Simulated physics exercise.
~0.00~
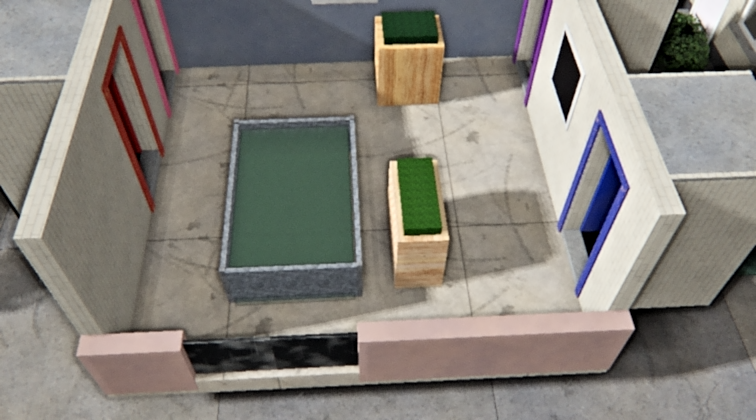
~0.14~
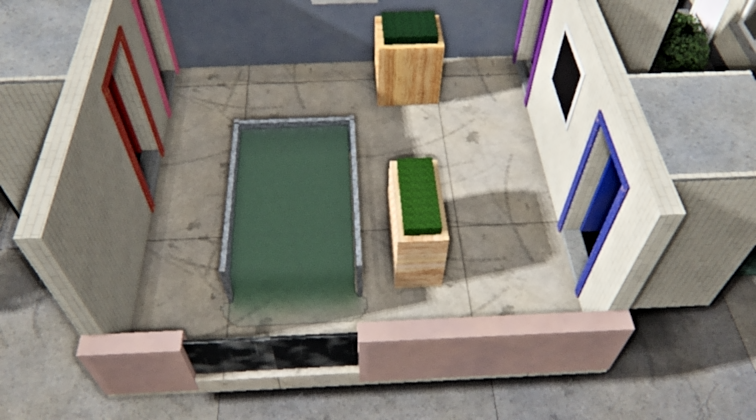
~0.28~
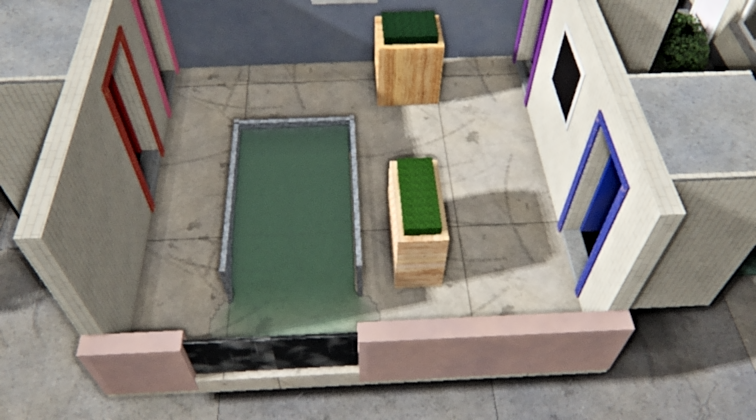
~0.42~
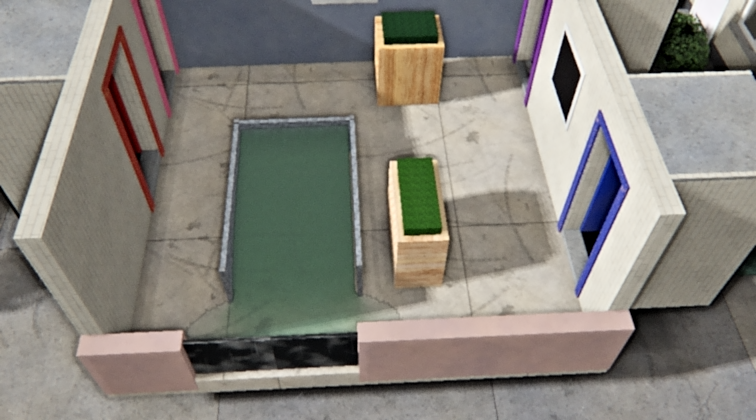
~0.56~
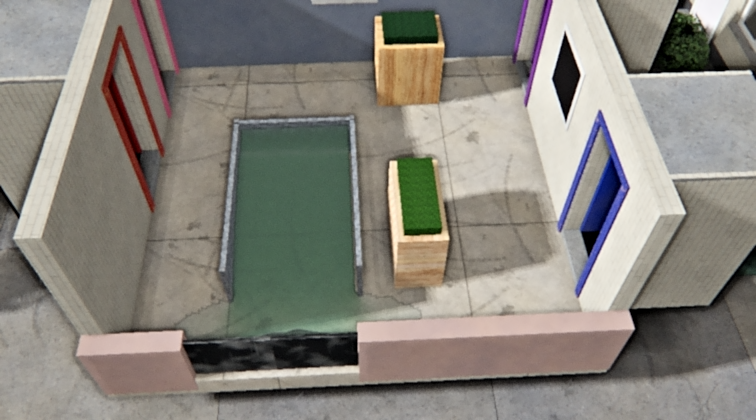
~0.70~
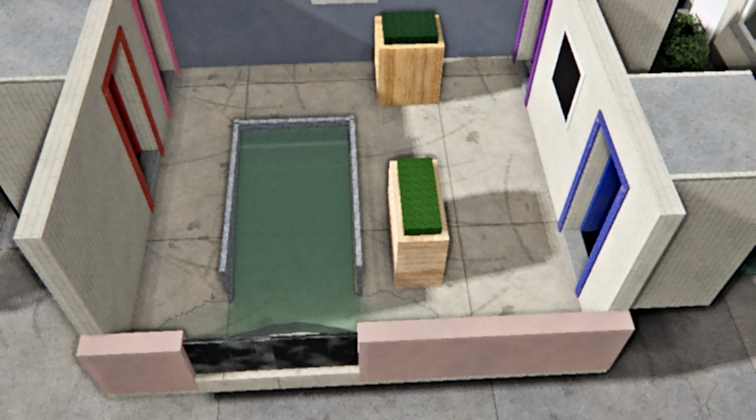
A walled concrete yard is seen from high above its low pink front wall, with a red-framed doorway on the left and a blue-framed one on the right. A grey-rimmed tank of green water stands left of centre, beside two wooden blocks topped with green. The tank's near side vanishes, and water pours forward across the floor to the dark gap in the pink wall, while the camera stays still.
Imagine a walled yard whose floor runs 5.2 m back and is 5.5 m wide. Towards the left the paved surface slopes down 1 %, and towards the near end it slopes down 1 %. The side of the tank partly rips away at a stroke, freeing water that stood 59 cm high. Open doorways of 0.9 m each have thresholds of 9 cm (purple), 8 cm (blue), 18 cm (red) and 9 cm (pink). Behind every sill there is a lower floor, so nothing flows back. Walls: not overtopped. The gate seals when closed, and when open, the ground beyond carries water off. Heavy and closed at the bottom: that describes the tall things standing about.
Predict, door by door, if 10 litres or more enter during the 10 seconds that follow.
Outcome: The purple door is going to hold within the limit; the blue door is going to break the limit; the red door is going to hold within the limit; the pink door is going to break the limit.
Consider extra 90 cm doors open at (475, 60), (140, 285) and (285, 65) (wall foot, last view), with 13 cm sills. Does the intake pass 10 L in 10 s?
In sequence the answers are less than that, more than that and less than that.
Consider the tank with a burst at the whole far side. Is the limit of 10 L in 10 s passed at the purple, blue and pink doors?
Then: Purple beyond it, blue short of it, pink beyond it.
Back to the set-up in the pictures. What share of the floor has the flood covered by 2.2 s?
Roughly 35 percent.
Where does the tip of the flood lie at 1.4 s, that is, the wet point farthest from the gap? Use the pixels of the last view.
I'd put it near pixel (565, 342) of the last picture.
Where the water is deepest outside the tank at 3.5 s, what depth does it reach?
28 cm or so.
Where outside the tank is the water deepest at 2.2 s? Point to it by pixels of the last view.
Pixel (126, 365), about.
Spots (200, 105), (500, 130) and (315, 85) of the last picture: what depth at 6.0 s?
I'd read it as roughly 12, 3 and 5 cm, in that order.
After 1.4 s water covers 20 % of the floor and is deepest (47 cm) near (126, 365); purple door not reached, blue door not reached, red door not reached, pink door not reached.
After 2.2 s water covers 35 % of the floor and is deepest (45 cm) near (126, 365); purple door not reached, blue door 20 cm at the sill, 7 L in, red door 5 cm at the sill, 0 L in, pink door not reached.
After 3.5 s water covers 60 % of the floor and is deepest (28 cm) near (126, 365); purple door not reached, blue door 18 cm at the sill, 88 L in, red door 6 cm at the sill, 0 L in, pink door 4 cm at the sill, 0 L in.
After 6.0 s water covers 95 % of the floor and is deepest (17 cm) near (177, 76); purple door 4 cm at the sill, 0 L in, blue door 9 cm at the sill, 132 L in, red door 5 cm at the sill, 0 L in, pink door 16 cm at the sill, 44 L in.
After 10.0 s water covers 95 % of the floor and is deepest (12 cm) near (370, 352); purple door 4 cm at the sill, 1 L in, blue door 5 cm at the sill, 133 L in, red door 10 cm at the sill, 0 L in, pink door 9 cm at the sill, 67 L in.
